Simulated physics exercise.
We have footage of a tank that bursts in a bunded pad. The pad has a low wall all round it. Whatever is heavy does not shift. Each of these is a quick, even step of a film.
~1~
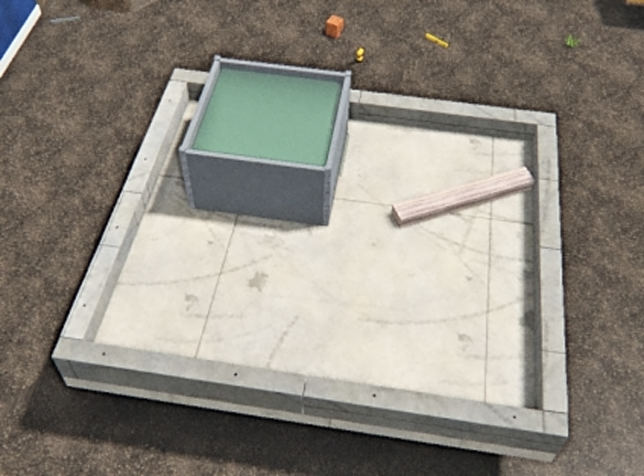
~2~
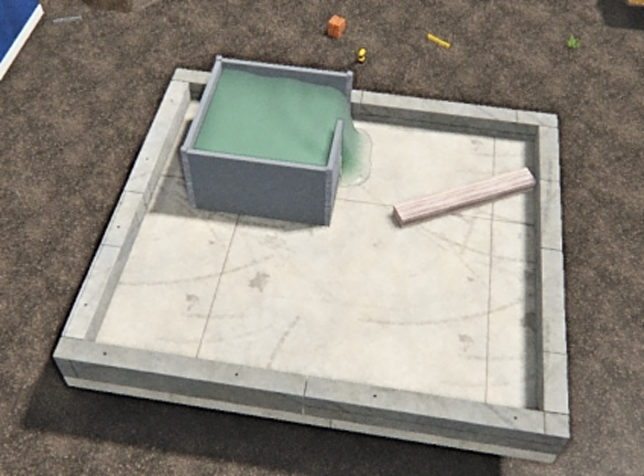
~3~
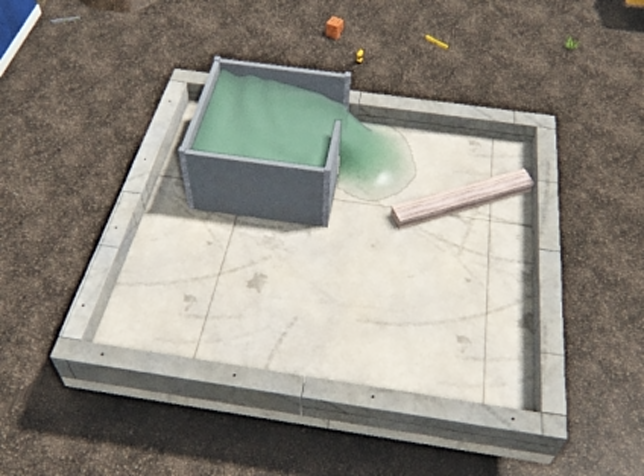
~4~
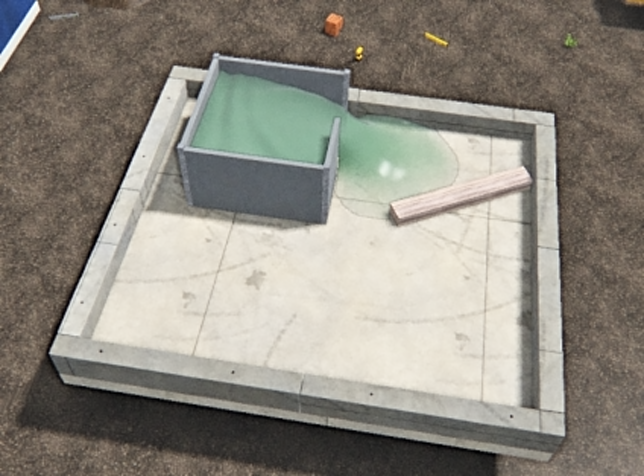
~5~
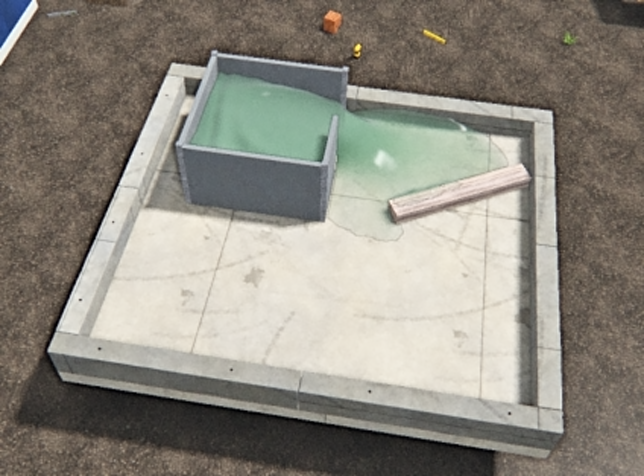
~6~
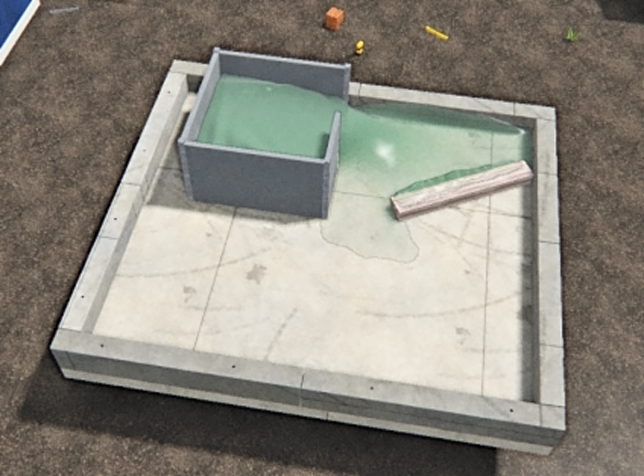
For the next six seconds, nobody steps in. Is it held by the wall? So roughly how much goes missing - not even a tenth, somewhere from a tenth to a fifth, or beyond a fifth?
I think from a tenth to a fifth.
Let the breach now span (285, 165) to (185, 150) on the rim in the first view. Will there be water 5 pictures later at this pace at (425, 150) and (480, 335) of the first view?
Going in order, I'd call it not reached and then not reached.
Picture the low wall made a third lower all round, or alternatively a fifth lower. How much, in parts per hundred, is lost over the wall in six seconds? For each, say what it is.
Near 32 and 24 in a hundred.
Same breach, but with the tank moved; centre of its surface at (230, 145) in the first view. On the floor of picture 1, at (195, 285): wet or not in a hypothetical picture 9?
Looking at that point, I'd say it ends up unsoaked.
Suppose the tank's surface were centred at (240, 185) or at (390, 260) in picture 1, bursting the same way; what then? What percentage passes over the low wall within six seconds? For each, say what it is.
4 %, then 12 %.
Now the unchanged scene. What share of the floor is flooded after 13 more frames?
About 65 per cent.
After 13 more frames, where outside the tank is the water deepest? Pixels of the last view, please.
Near (525, 136).
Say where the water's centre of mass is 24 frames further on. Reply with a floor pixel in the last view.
About (376, 198) in the last view.
A moment on, water covers 25 % of the floor; the low wall has let 0 % over.
Next, water covers 30 % of the floor; the low wall has let 1 % over.
Then, water covers 55 % of the floor; the low wall has let 12 % over.
Later, water covers 65 % of the floor; the low wall has let 15 % over.
In the end, water covers 80 % of the floor; the low wall has let 15 % over.
